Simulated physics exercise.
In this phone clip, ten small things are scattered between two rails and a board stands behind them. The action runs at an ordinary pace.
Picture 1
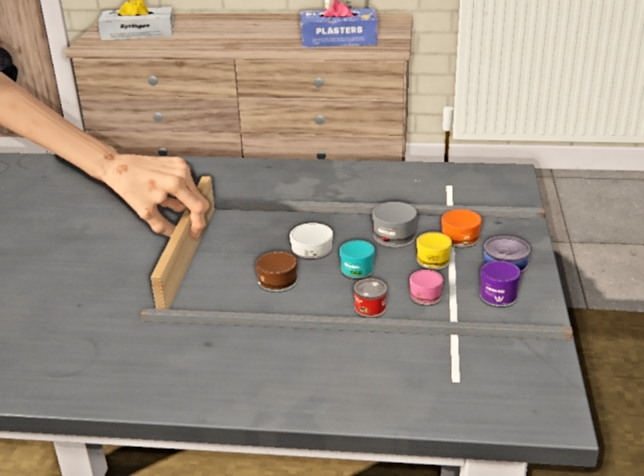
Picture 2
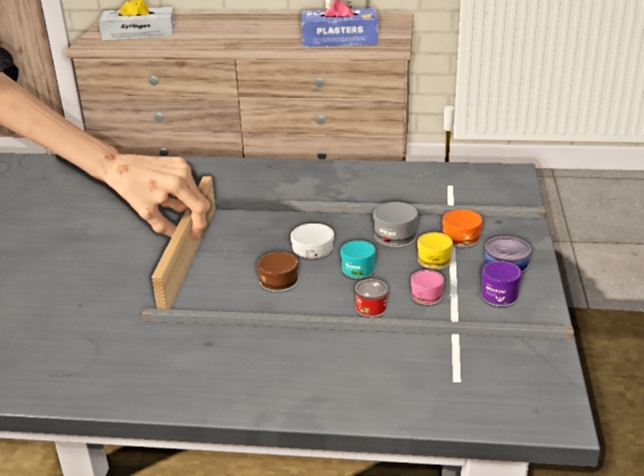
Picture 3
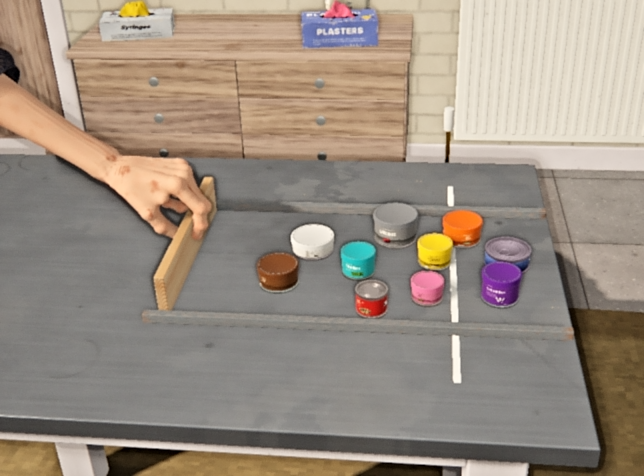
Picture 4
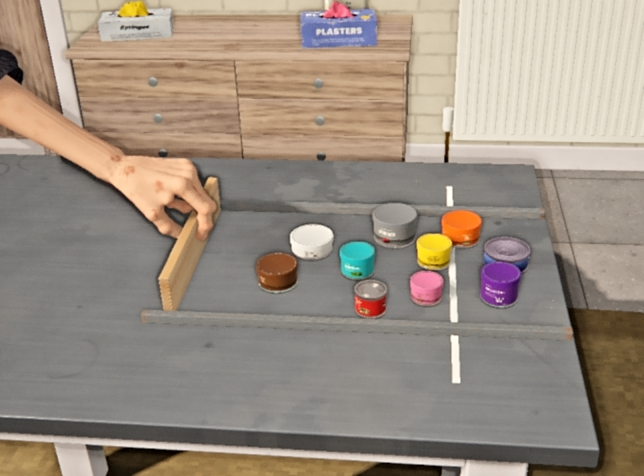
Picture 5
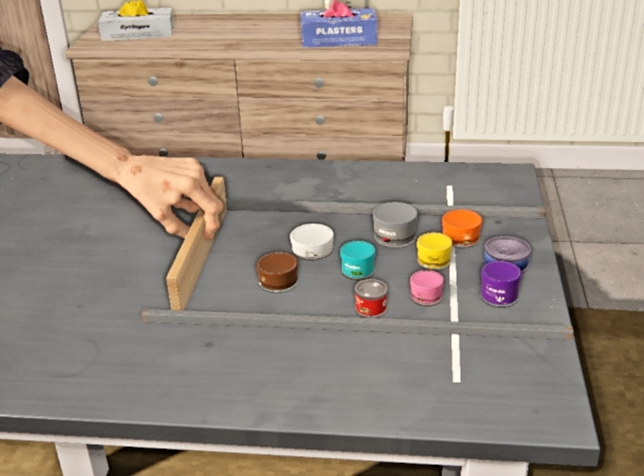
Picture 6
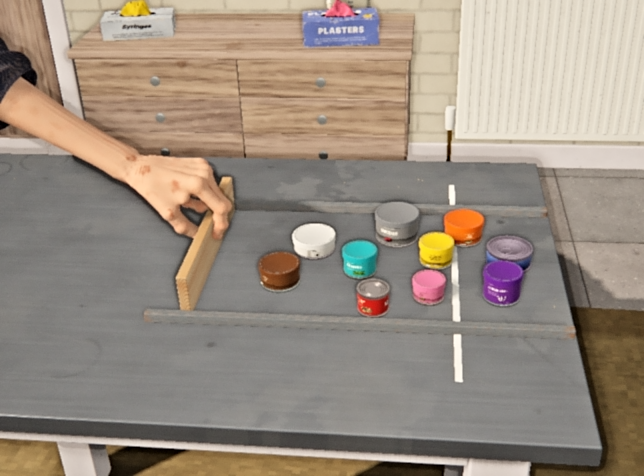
A hand slides a wooden board slightly right between two rails on a grey table, behind ten colourful pots standing still.
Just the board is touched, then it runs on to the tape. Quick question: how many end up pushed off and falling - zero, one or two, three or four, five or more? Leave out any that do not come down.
I predict not one will slip off.
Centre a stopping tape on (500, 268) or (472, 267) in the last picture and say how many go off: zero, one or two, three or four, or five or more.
Either one or two, then just one or two.
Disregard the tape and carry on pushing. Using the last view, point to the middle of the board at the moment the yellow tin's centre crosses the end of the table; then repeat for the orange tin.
When the yellow tin crosses, the middle is near (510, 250); when the orange tin crosses, near (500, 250).
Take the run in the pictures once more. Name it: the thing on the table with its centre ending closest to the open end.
The blue tin.
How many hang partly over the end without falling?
The number would be 1.
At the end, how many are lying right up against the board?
That comes to 4.
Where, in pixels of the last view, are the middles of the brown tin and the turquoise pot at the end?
They come to rest around (477, 286) and (484, 264).
Early on, none off yet; blue tin at rest near (509, 255); purple tin at rest near (503, 284); orange tin at rest near (464, 228).
Finally, the number that fall off is zero.
